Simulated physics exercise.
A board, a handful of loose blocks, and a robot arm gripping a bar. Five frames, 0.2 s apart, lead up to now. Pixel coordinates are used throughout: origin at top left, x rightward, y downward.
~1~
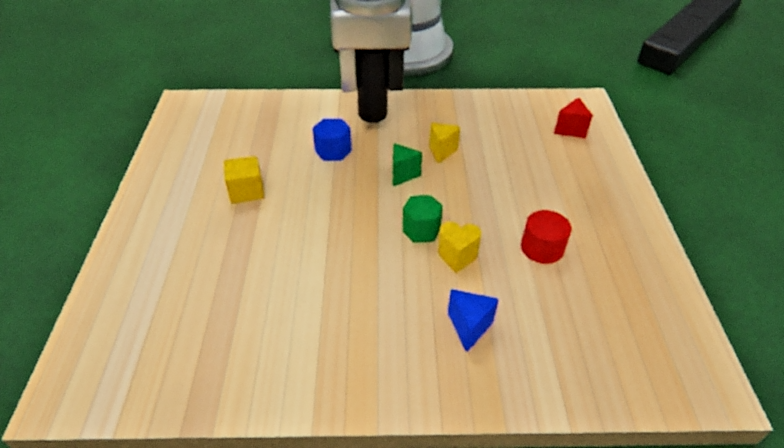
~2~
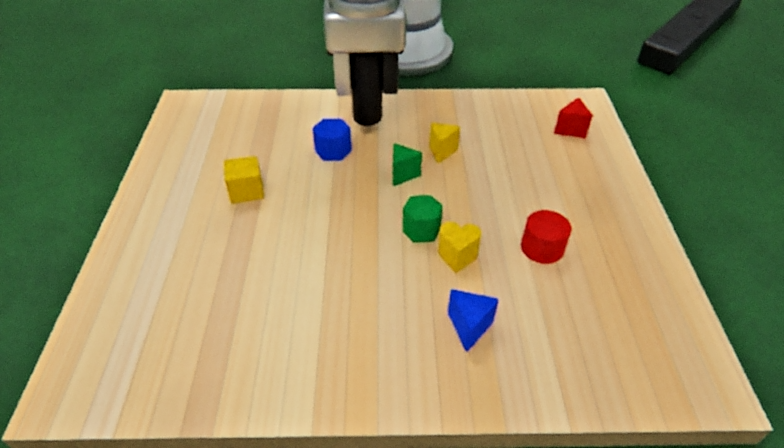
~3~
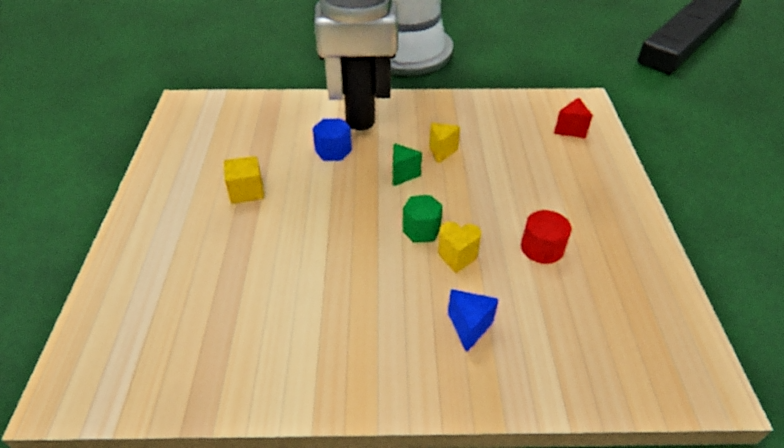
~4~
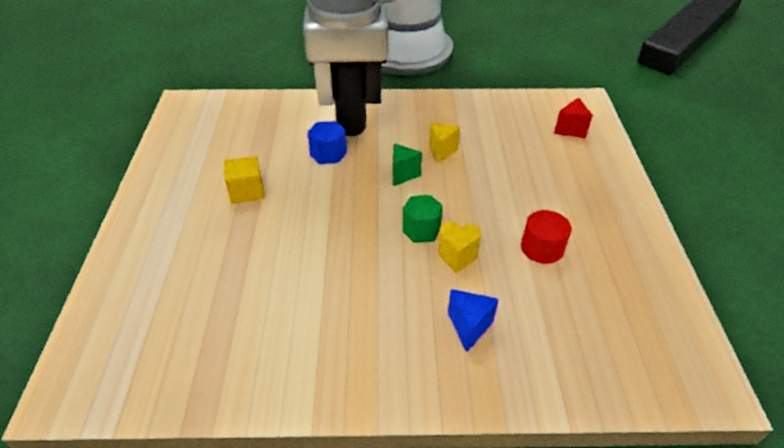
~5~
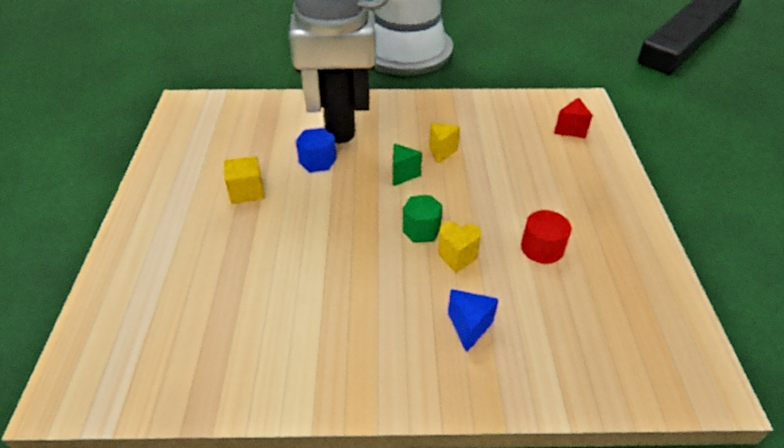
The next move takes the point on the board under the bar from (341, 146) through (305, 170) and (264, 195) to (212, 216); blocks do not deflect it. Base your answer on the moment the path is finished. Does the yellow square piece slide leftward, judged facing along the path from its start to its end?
I expect not.
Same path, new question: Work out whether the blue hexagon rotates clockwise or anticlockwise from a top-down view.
That block twists counter-clockwise.
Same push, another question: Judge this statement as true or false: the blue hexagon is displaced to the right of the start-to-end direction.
False
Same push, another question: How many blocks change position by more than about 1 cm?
I'd put the number at two.
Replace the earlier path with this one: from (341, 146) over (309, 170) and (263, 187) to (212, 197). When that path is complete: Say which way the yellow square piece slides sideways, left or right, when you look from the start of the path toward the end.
Taking start-to-end as forward, the block's sideways shift goes to the right.
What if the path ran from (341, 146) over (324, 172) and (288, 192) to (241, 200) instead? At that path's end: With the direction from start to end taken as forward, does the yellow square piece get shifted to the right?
It seems so.
What follows on the original path. One third of the way, bar at (302, 160); yellow square piece at (237, 169); blue hexagon at (275, 164).
Two thirds of the way, bar at (261, 185); yellow square piece at (211, 176), turned 40° clockwise; blue hexagon at (235, 194), turned 15° anticlockwise.
At the end, bar at (209, 205); yellow square piece at (188, 175), turned 65° clockwise; blue hexagon at (208, 218), turned 65° anticlockwise; green triangular block in place.
